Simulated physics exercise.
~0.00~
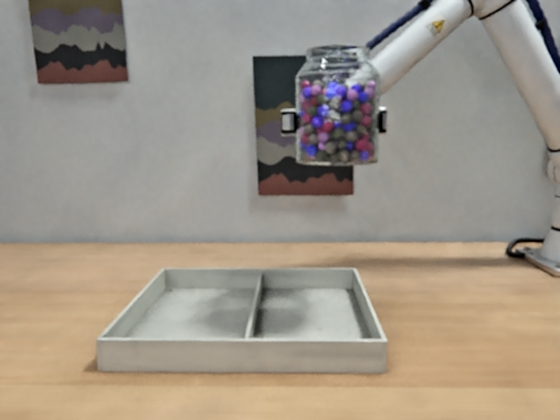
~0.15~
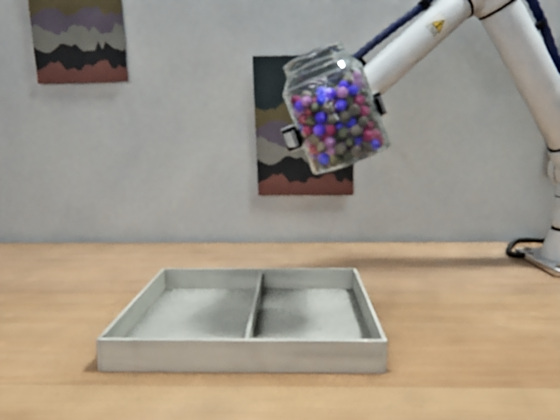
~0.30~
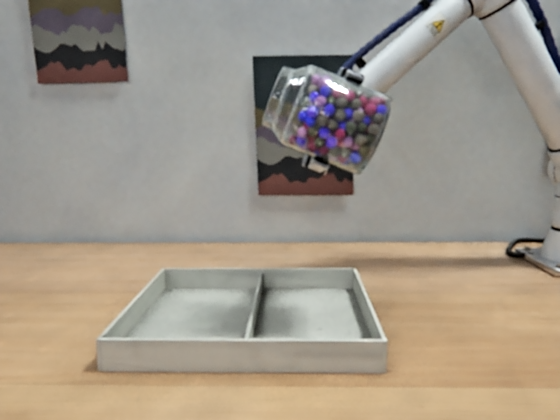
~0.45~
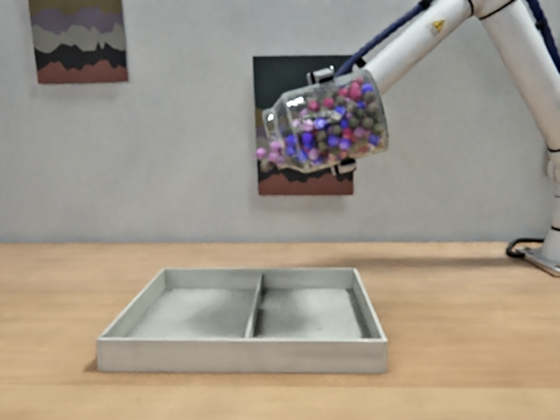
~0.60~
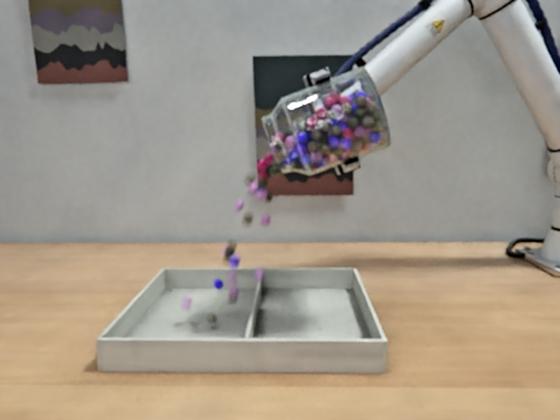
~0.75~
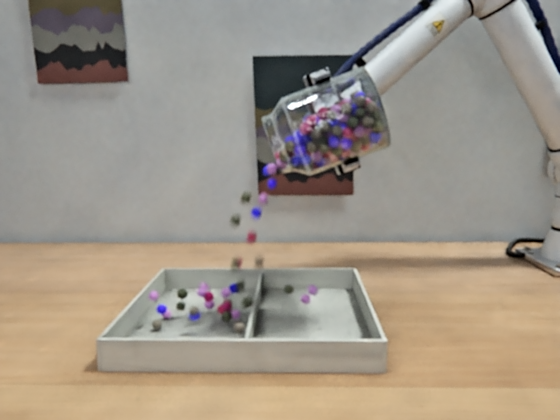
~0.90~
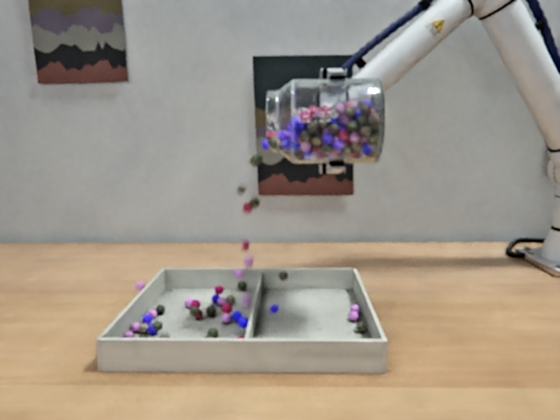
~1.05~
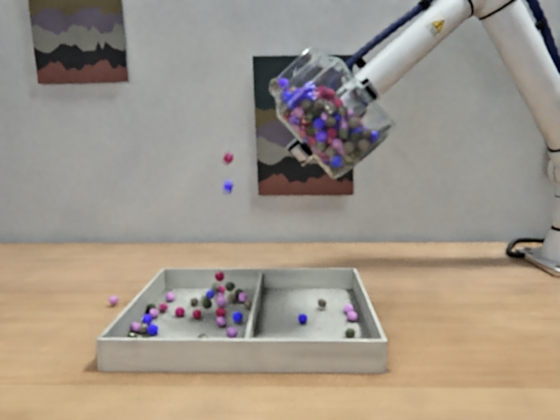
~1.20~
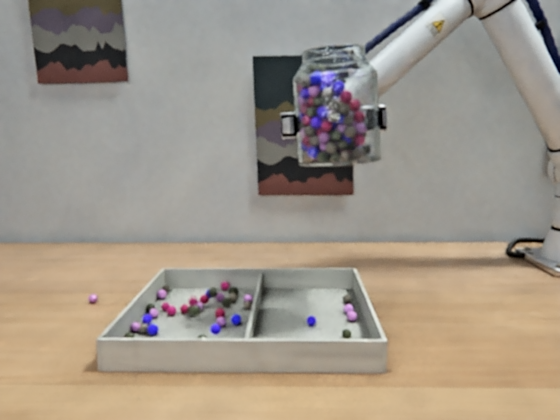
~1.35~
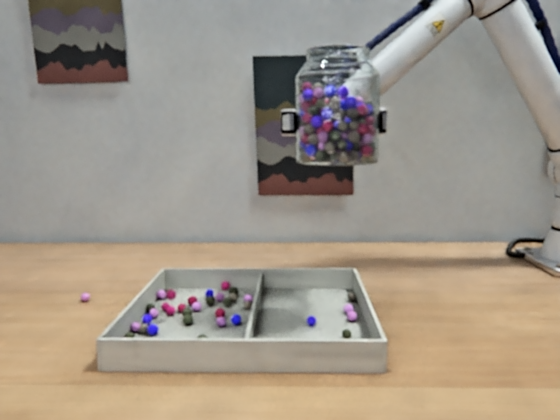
In the video, a robot arm tips a clear jar of colorful round sweets to the left, spilling some into a divided tray, mostly its left part, then turns the jar upright, still largely full, while one stray piece rests on the table left of the tray.
